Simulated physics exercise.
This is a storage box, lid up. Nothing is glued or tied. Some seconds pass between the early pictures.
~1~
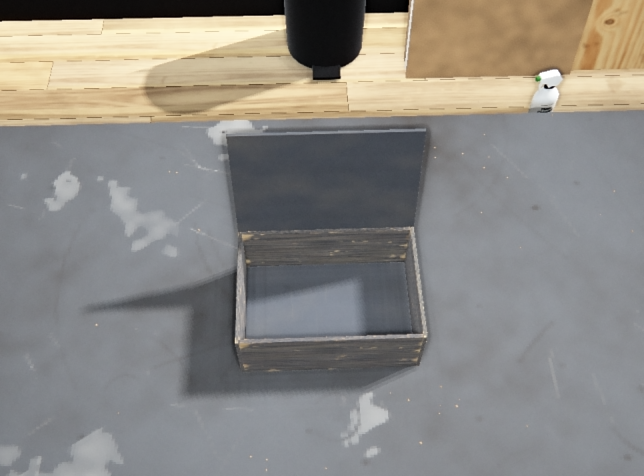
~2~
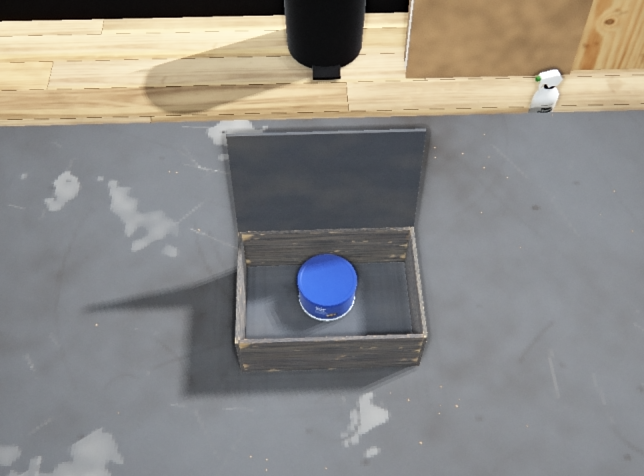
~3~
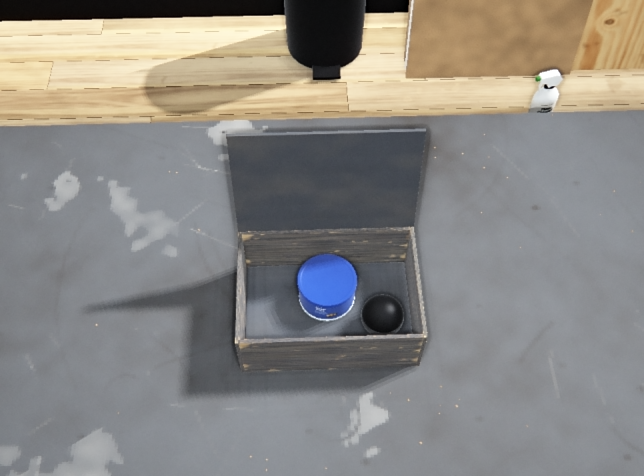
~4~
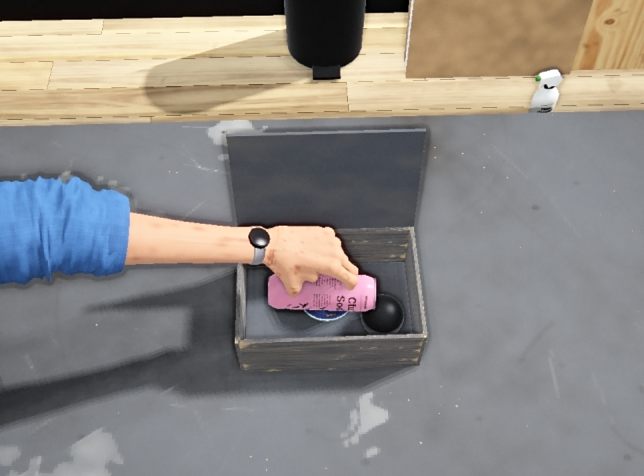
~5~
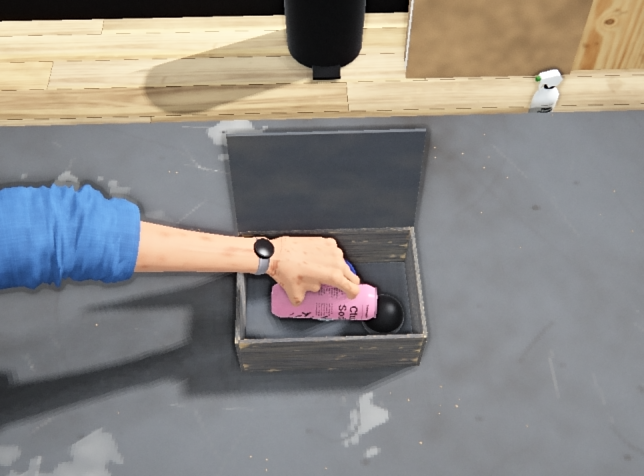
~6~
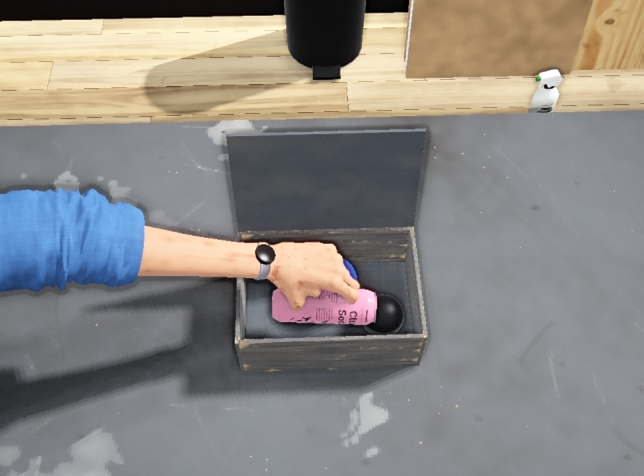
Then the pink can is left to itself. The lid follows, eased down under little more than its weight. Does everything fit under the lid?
It shuts flat.
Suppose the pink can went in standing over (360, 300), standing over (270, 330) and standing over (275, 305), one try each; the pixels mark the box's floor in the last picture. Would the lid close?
In the first case it will not close; in the second case it will not close; in the third case it will not close.
Then, 0.60 s after the last picture, pink can rolled about its own width near (329, 338); black ball rolled about its own width.
Then, 1.50 s after the last picture, lid 66° above the rim; pink can rolled about its own width near (329, 333); black ball rolled about its own width.
Then, 2.10 s after the last picture, lid 21° above the rim; pink can rolled about its own width near (329, 333); black ball rolled about its own width.
At rest, lid shut; moved from the start, black ball and pink can; blue tub in place. Seen from the same camera at the end, pink can near (329, 333).
